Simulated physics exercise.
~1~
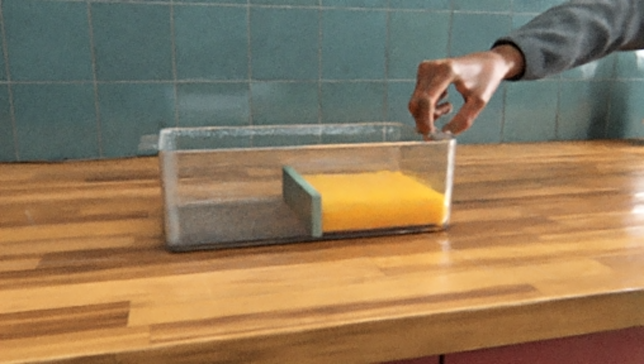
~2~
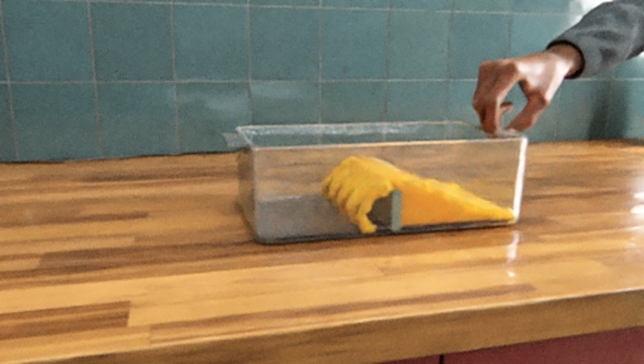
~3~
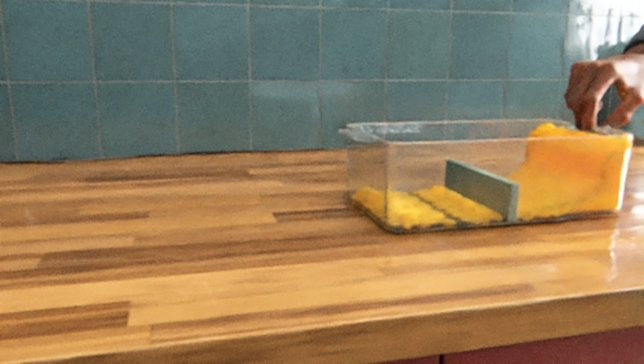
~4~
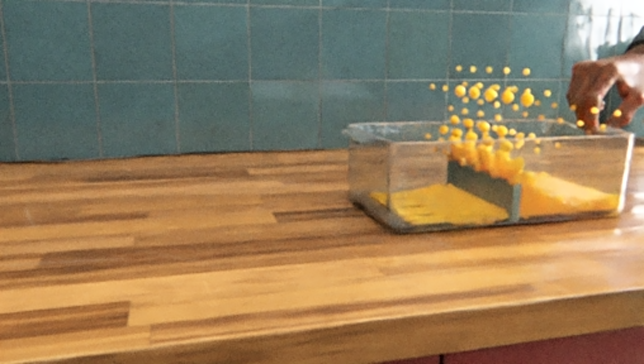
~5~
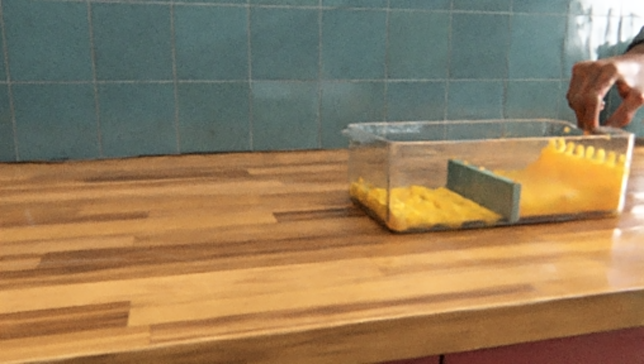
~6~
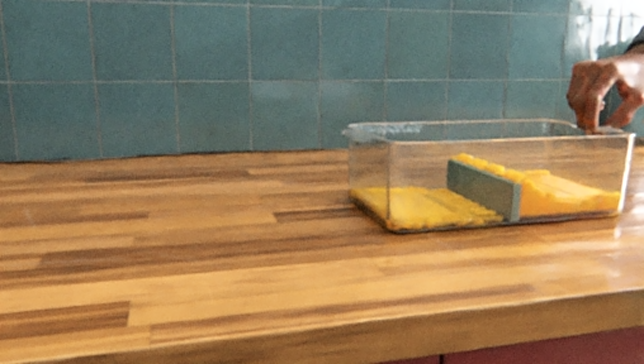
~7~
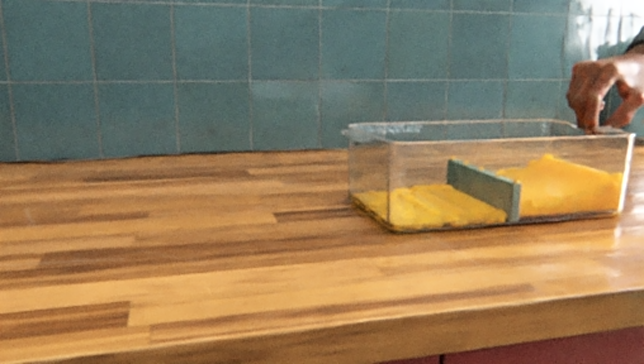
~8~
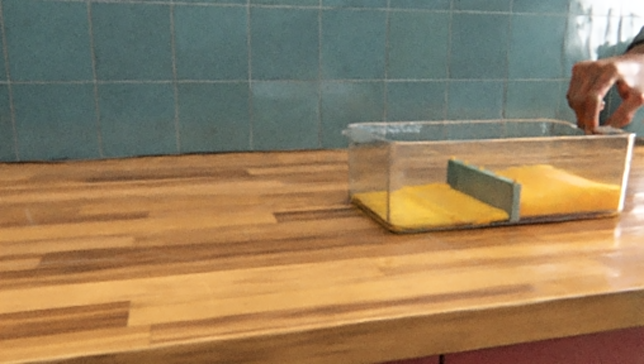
The clip shows a hand pulling a clear divided container rightward along a wooden counter as yellow liquid surges over the low divider, sloshes back and throws up droplets, then settles with a shallow layer on the left and more on the right.
